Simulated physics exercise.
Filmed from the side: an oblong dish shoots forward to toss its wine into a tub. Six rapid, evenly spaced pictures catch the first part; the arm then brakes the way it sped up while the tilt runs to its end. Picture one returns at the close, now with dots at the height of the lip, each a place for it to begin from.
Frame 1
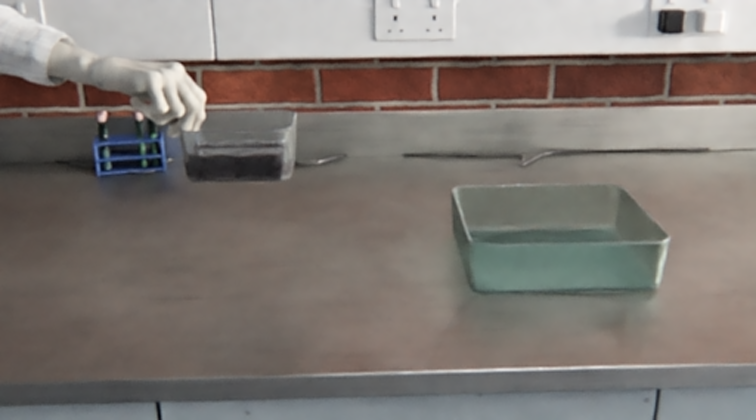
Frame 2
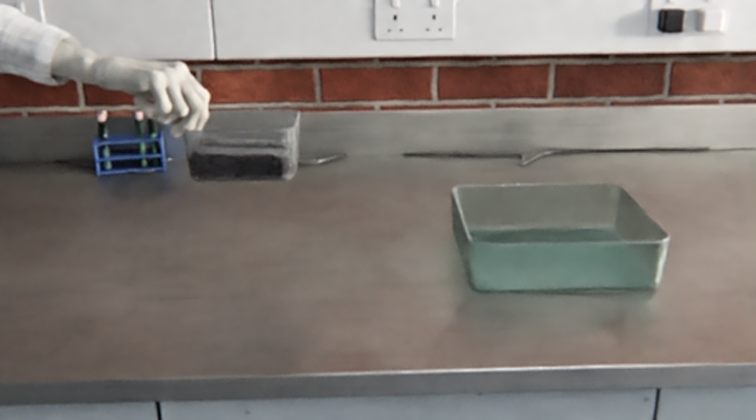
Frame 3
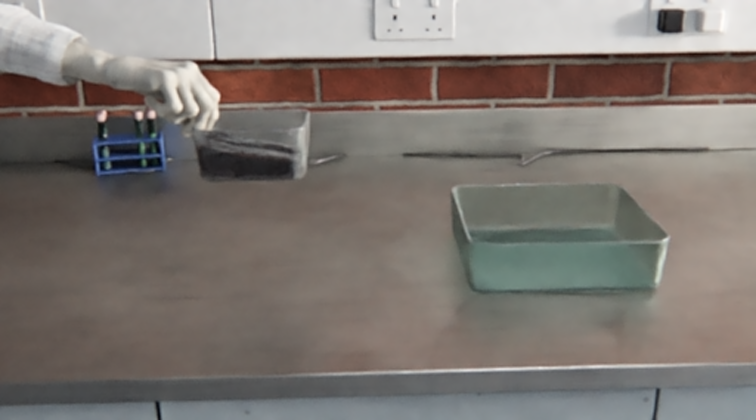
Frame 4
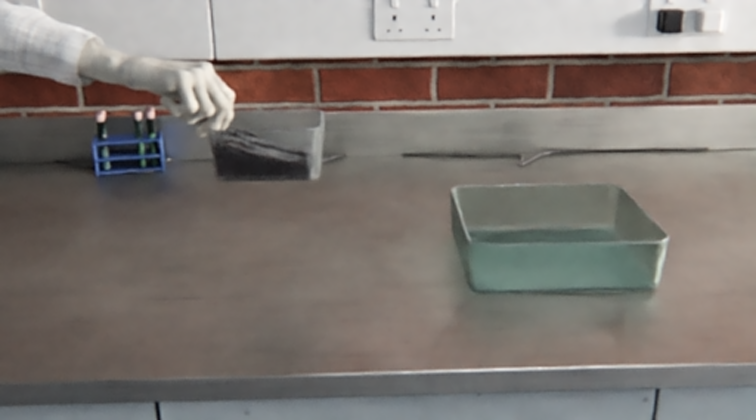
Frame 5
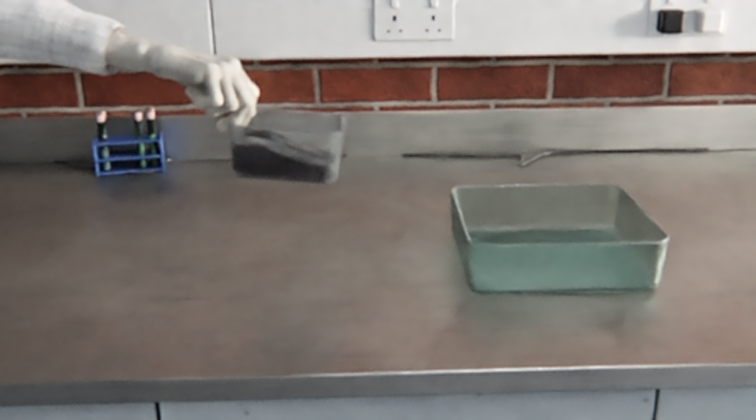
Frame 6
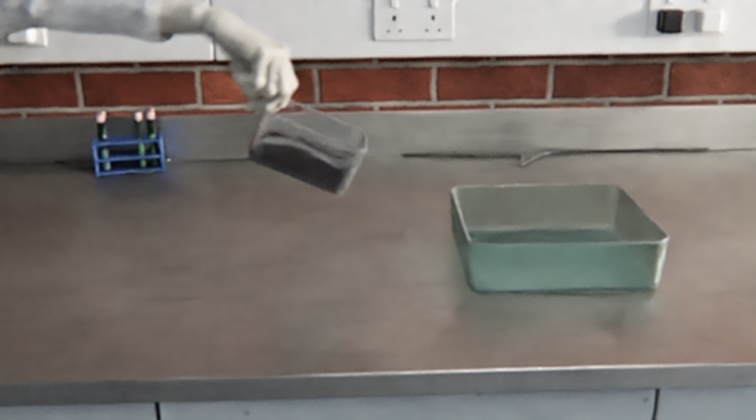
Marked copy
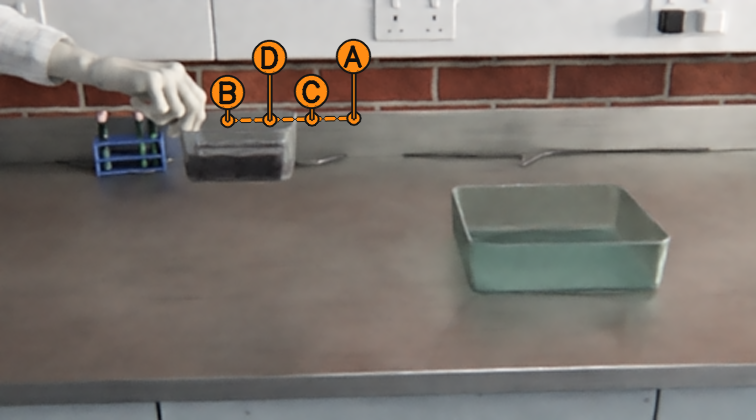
The footage shows a gloved hand sliding a clear oblong dish of dark liquid rightward along a metal counter, then lifting and tilting it toward the right, while a larger tub of greenish liquid stays still.
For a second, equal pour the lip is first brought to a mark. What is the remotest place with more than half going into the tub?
That is dot A.
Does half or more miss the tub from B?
Yes, that goes wrong.
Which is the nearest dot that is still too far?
That is dot C.
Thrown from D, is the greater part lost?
Yes, that goes wrong.
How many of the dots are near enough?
One of the four.
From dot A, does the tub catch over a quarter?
Yes, it does.
In orange, A at (353, 118); B at (227, 120); C at (311, 119); D at (269, 119).
If A is chosen, about 73 % lands in the tub, 18 % falls short and 9 % goes beside or beyond.
If B is chosen, about 0 % lands in the tub, 100 % falls short.
If C is chosen, about 20 % lands in the tub, 76 % falls short and 4 % goes beside or beyond.
If D is chosen, about 0 % lands in the tub, 100 % falls short.
